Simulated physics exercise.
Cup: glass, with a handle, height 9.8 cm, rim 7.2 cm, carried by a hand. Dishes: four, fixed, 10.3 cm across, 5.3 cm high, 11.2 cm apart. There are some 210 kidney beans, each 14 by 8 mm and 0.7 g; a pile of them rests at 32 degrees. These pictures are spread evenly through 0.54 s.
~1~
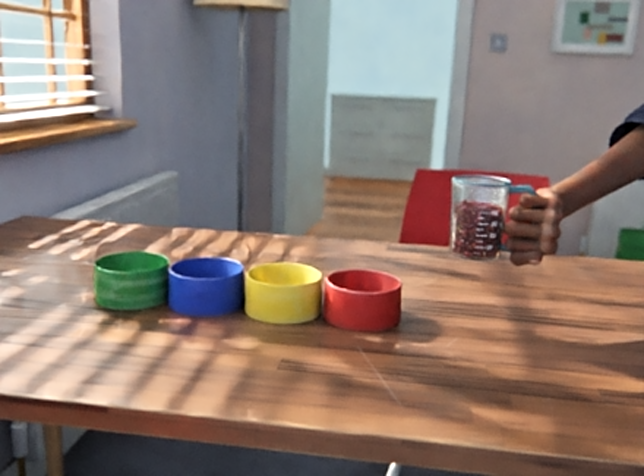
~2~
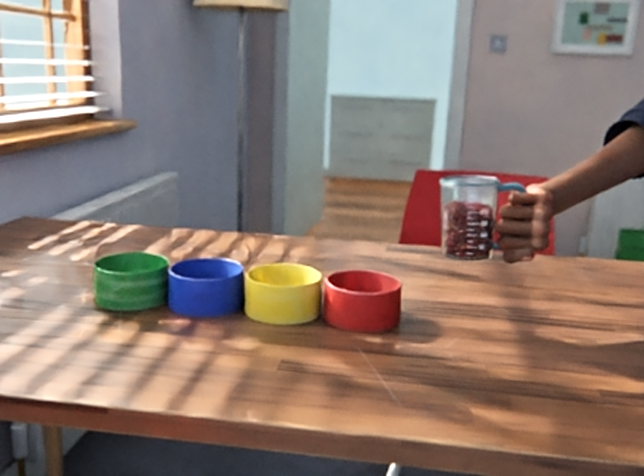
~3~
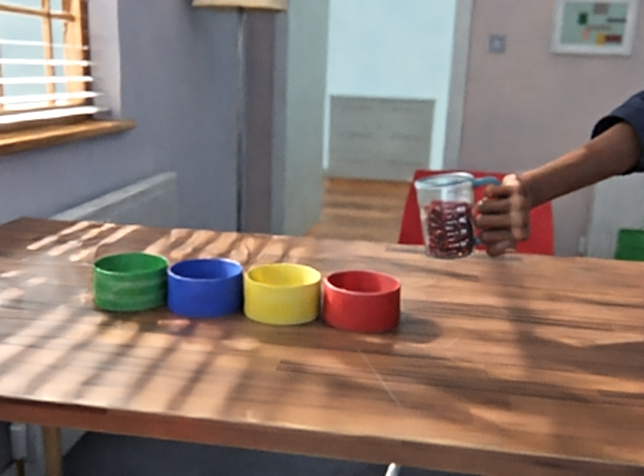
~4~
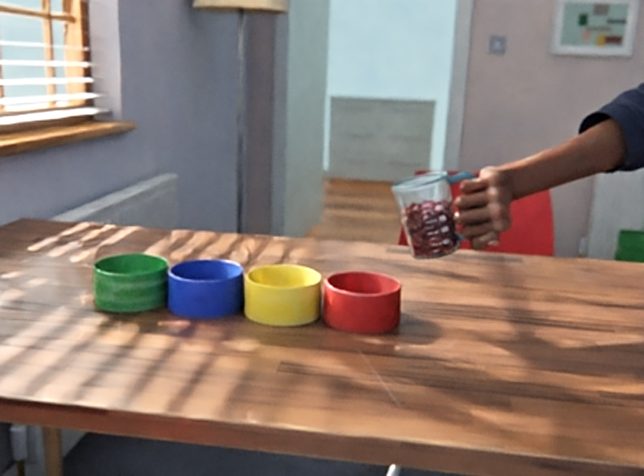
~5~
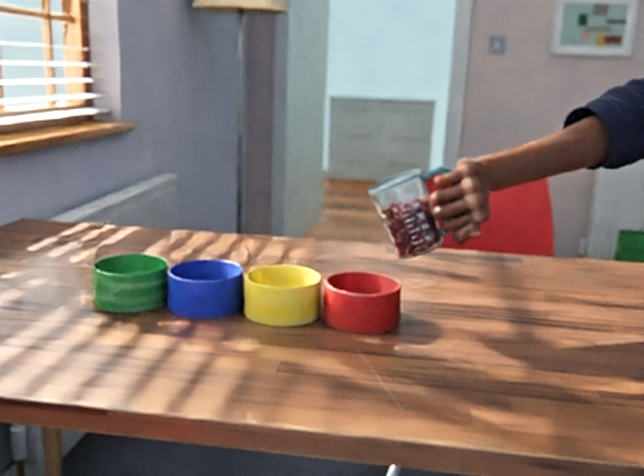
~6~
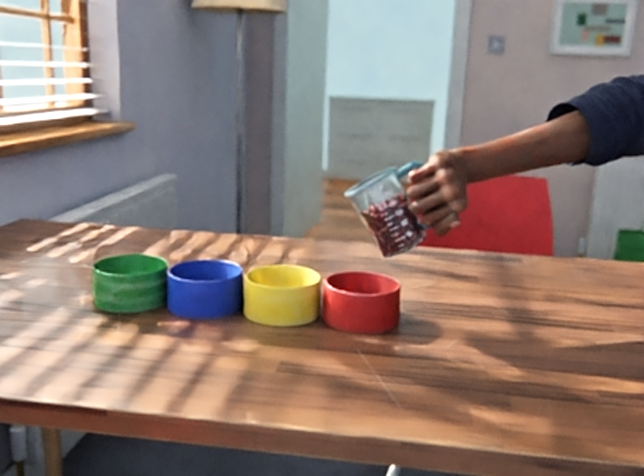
On a sunlit wooden table, a hand moves a clear cup of dark red beans left, tilting it towards four coloured dishes.
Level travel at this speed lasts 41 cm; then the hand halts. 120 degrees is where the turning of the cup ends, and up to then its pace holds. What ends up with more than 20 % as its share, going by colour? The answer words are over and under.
Red: Under. Blue: Under. Green: Over. Yellow: Under. Counter: Under.
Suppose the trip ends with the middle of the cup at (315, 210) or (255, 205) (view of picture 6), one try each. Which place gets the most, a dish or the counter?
Largest portions, in order: Yellow and blue.
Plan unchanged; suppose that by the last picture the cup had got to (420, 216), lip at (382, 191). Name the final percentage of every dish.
Dish by dish: Red 0 percent, blue 30 percent, green 60 percent, yellow 0 percent.
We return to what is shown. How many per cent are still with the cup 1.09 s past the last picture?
About 100 %.
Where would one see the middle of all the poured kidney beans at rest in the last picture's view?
In the last view, approximately (128, 285).
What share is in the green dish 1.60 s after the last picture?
Close to 95 percent of the load.
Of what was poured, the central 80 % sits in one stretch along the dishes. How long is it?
It spans about 6 centimetres along the dishes.
Then, 0.66 s after the last picture, tilt 73 degrees; cup holds 100 %.
Then, 1.09 s after the last picture, tilt 101 degrees; cup holds 100 %.
Then, 1.60 s after the last picture, tilt 120 degrees; cup holds 0 %, green 95 %.
In the end, red 0 %, blue 0 %, green 100 %, yellow 0 %, counter 0 %.
